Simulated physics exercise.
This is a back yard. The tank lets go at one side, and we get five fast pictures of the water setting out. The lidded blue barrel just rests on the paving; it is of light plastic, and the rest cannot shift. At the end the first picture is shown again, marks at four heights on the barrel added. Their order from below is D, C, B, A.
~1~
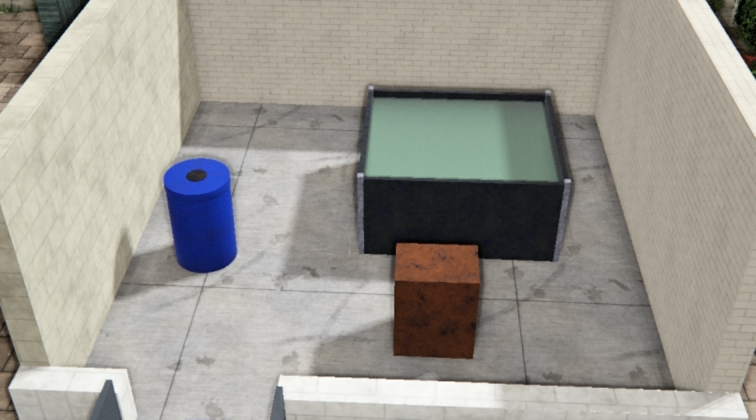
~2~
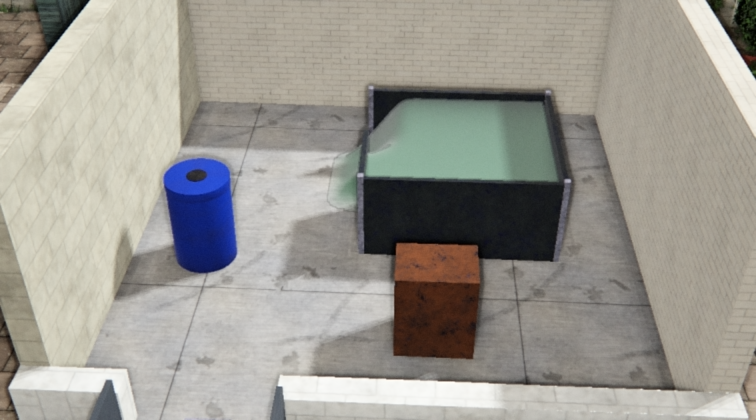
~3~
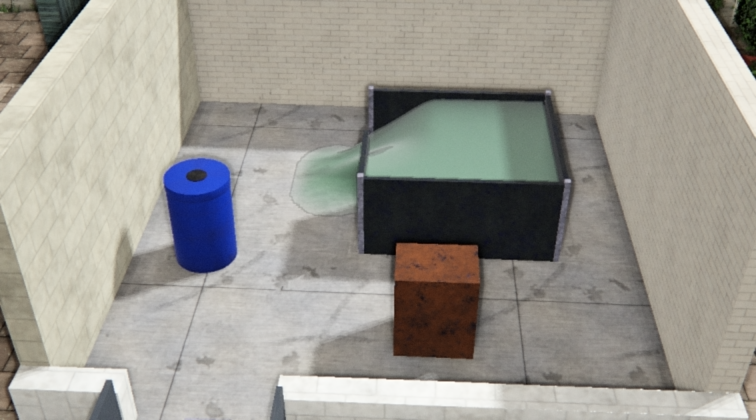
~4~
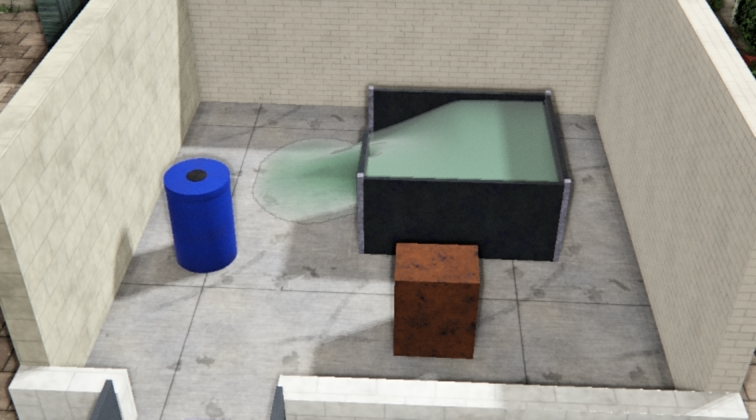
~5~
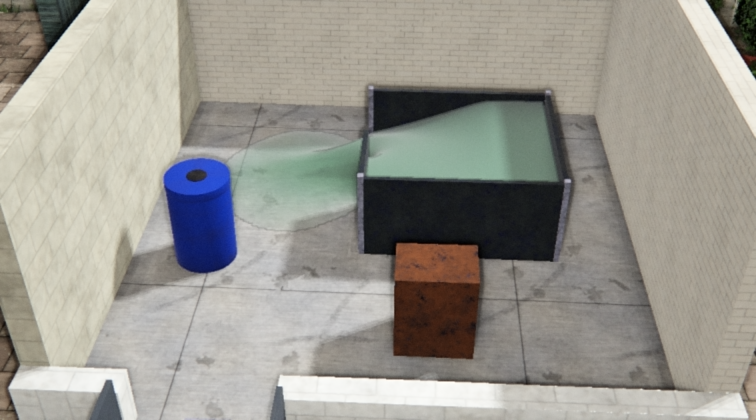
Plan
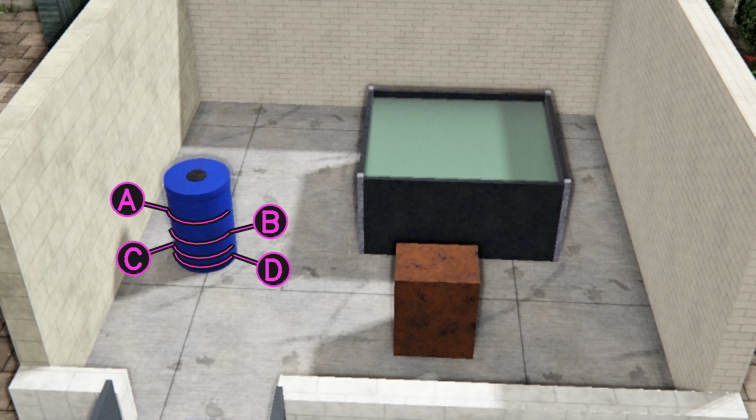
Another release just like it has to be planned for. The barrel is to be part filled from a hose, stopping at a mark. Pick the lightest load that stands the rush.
Use mark B.
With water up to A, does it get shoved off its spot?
No, that is safe.
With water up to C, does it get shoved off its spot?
Yes, that goes wrong.
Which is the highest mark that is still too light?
That is mark C.
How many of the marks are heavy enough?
Two of the four.
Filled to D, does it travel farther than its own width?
Yes.
On the marked copy, A at (193, 223); B at (196, 243); C at (198, 258); D at (199, 267); from the bottom up D, C, B, A.
For mark A, it does not move.
For mark B, it does not move.
For mark C, it is pushed about its own width away.
For mark D, it is pushed about twice its own width away.
